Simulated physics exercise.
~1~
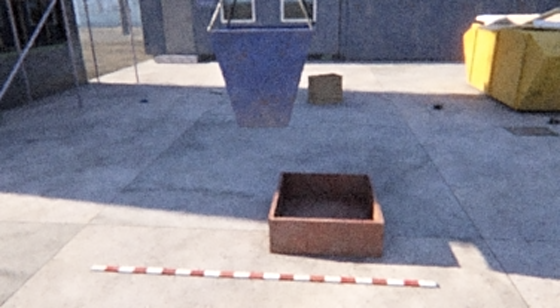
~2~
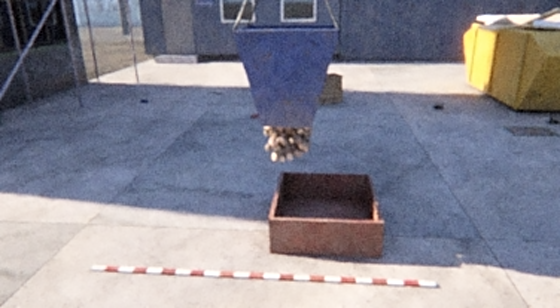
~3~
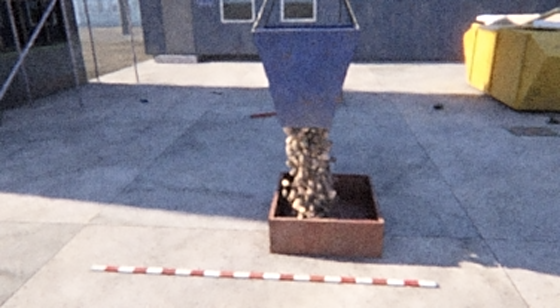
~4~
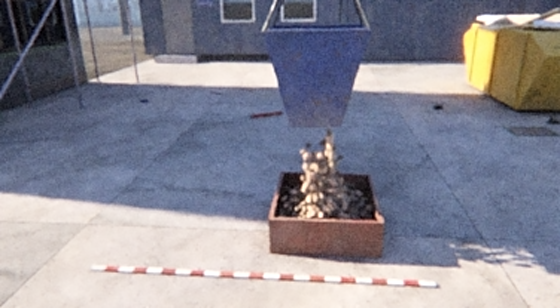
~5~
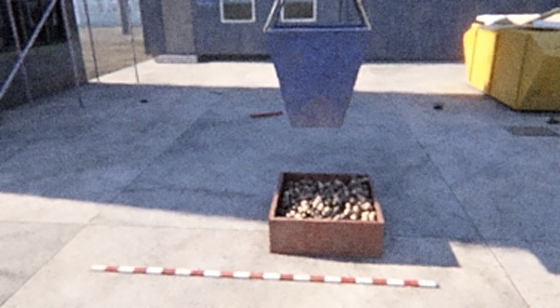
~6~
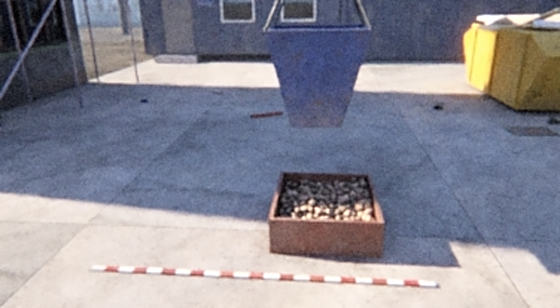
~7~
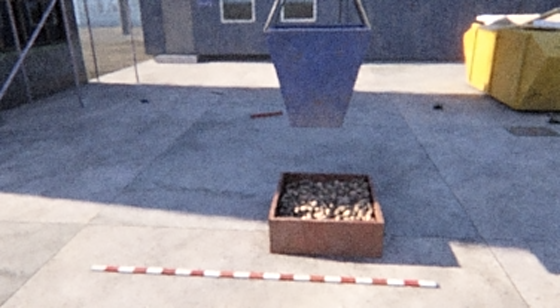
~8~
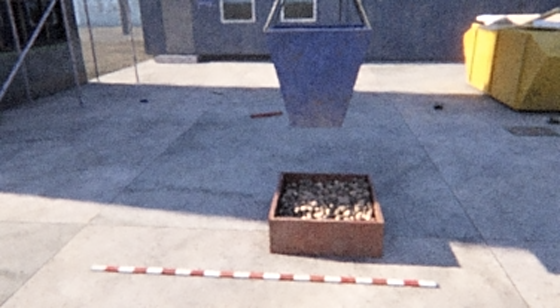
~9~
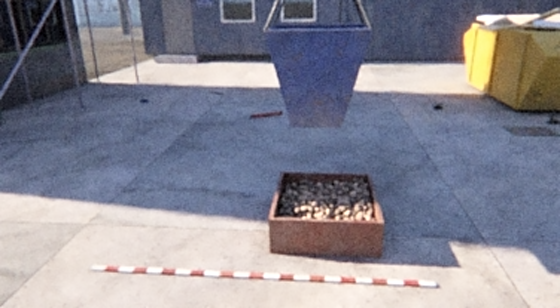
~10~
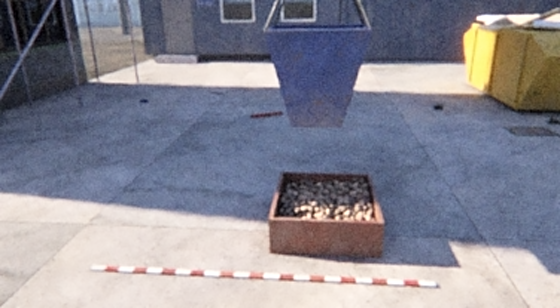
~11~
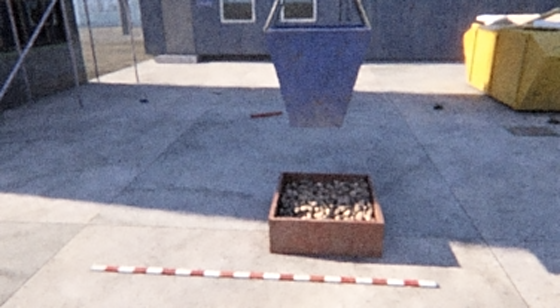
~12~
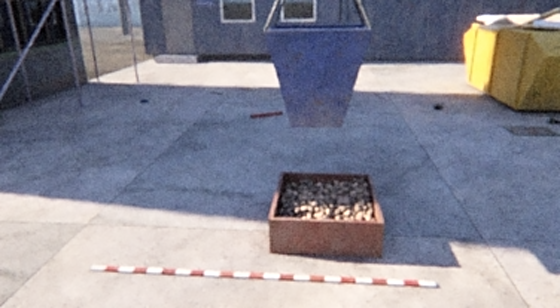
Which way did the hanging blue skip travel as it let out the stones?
It travelled to the right before coming to a stop above the bin.
